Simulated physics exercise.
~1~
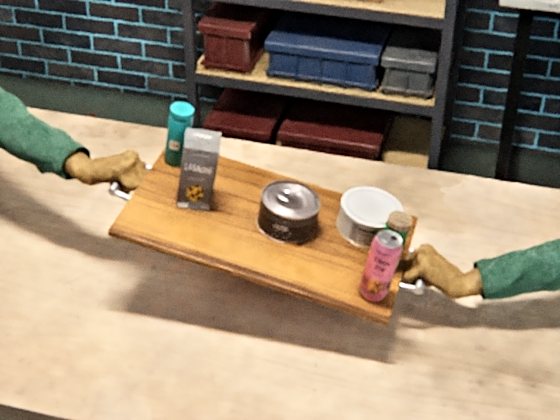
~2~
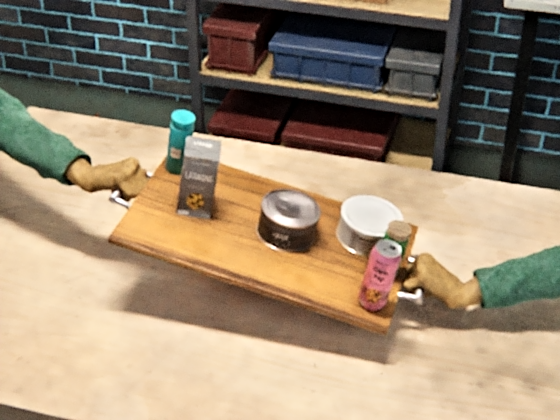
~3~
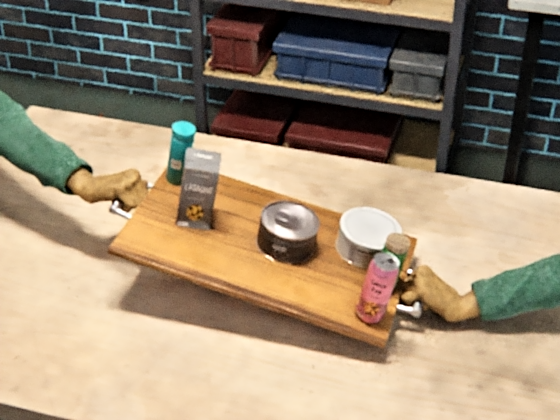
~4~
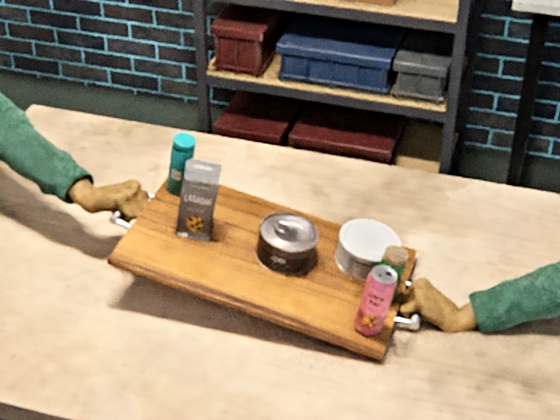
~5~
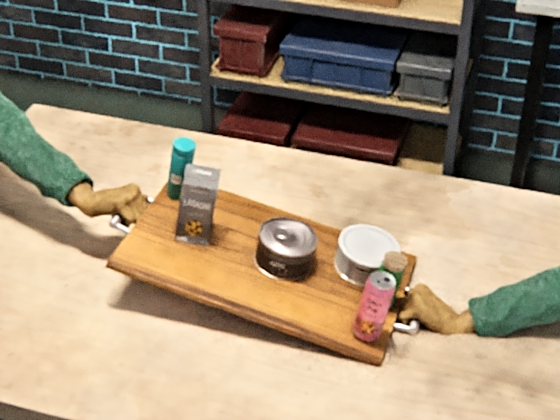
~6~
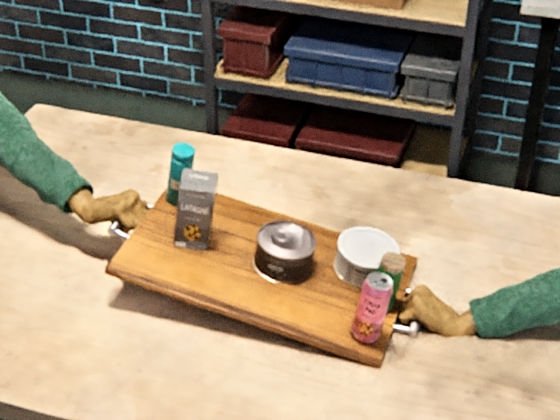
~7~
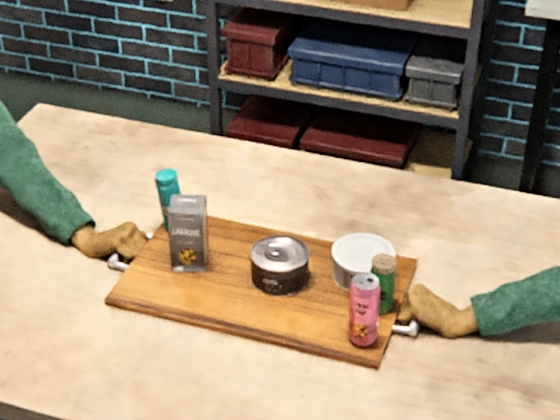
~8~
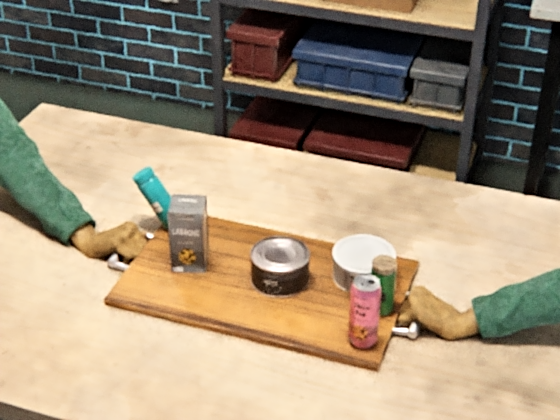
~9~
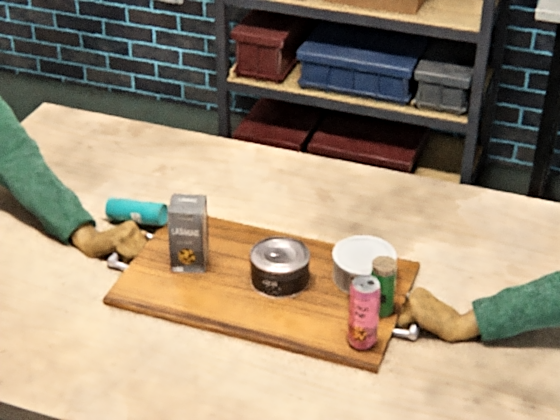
Tilted wooden tray lowered onto a table by two gloved hands, the turquoise shaker toppling off its left end onto its side.
